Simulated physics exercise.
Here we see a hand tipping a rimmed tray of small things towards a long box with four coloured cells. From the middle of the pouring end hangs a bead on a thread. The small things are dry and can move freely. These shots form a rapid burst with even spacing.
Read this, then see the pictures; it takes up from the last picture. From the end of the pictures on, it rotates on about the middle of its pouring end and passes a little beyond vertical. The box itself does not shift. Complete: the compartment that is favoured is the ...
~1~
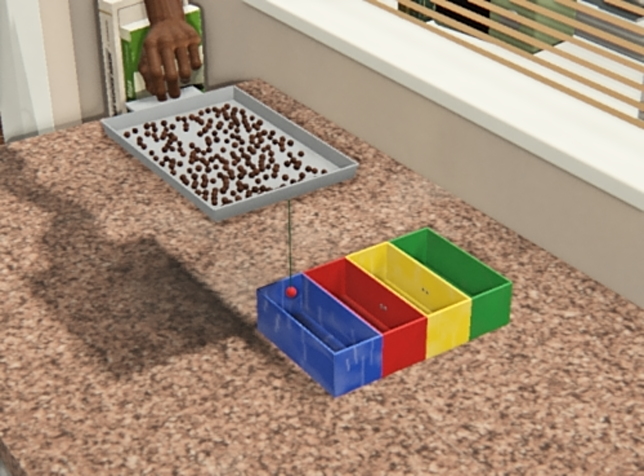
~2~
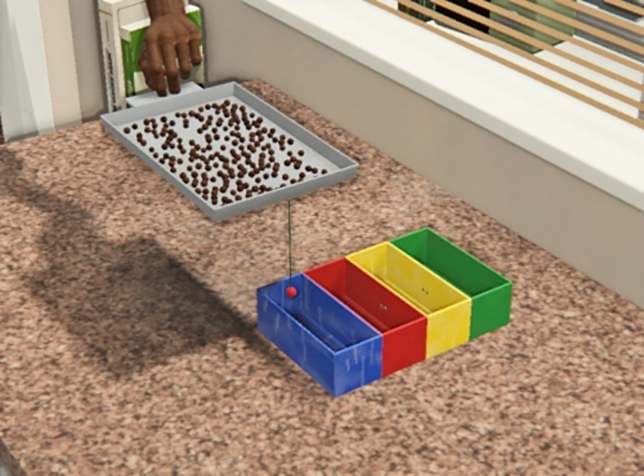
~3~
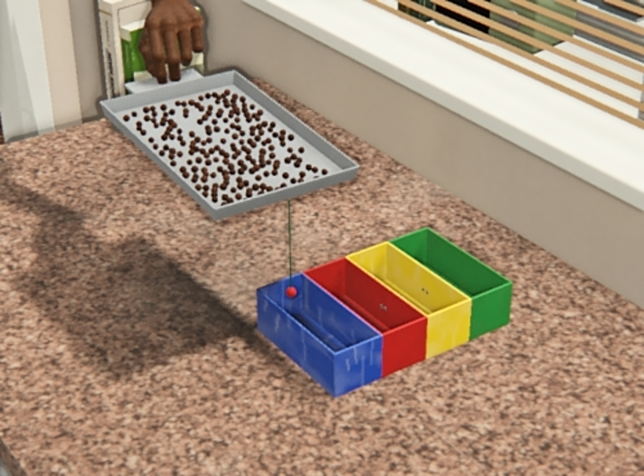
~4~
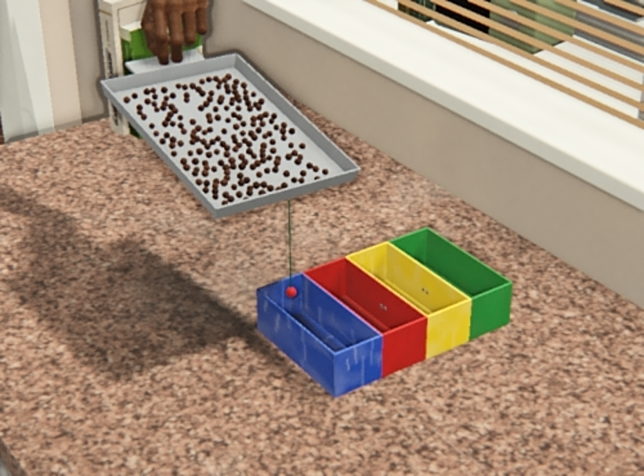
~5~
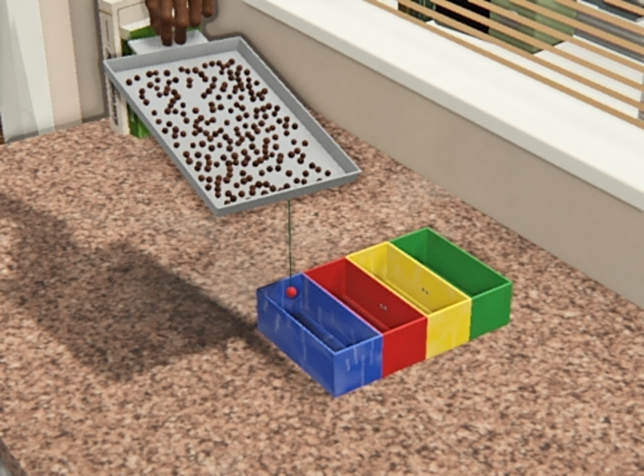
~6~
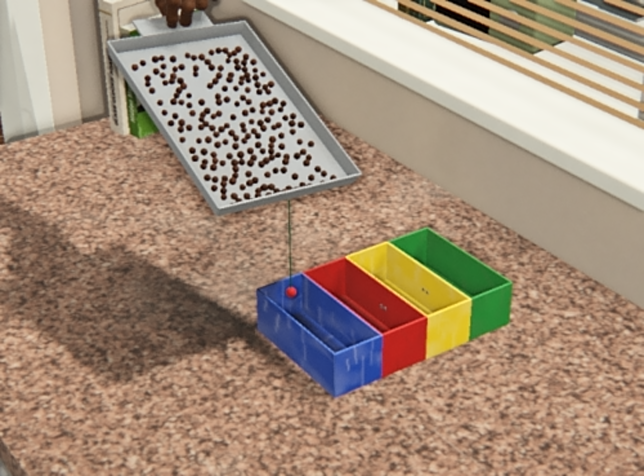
... Red one.
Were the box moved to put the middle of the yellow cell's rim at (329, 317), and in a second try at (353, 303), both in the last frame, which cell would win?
That green cell first, that yellow cell second.
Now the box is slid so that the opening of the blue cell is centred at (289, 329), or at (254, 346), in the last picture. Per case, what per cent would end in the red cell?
You'd get 40 in a hundred the first time and 20 in a hundred the second.
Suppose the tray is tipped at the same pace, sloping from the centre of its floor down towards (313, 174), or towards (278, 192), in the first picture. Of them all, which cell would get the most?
First try: The red cell; second try: The blue one.
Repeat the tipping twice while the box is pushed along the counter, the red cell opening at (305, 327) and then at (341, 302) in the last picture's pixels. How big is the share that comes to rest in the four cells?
In order: 100 percent, then 100 percent.
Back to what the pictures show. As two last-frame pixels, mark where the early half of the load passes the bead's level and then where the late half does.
First around (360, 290), afterwards around (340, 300).
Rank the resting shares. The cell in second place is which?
The runner-up: The cell in blue.
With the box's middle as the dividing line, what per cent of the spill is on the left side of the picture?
Reading: Around 80 %.
Just after the last frame, tray tipped steeply; the larger part on the tray; just a few in the red cell; roughly a quarter falling or outside the box.
A moment on, tray tipped past a quarter turn; about a tenth on the tray; roughly a third in the red cell; roughly a quarter in the blue cell; just a few in the yellow cell; roughly a third falling or outside the box.
Further on, tray tipped past a quarter turn; roughly half in the red cell; roughly a quarter in the blue cell; just a few in the yellow cell; about a tenth falling or outside the box.
When it is over, tray tipped past a quarter turn; roughly half in the red cell; roughly a quarter in the blue cell; just a few in the yellow cell; not one in the green cell; about a tenth outside the box.
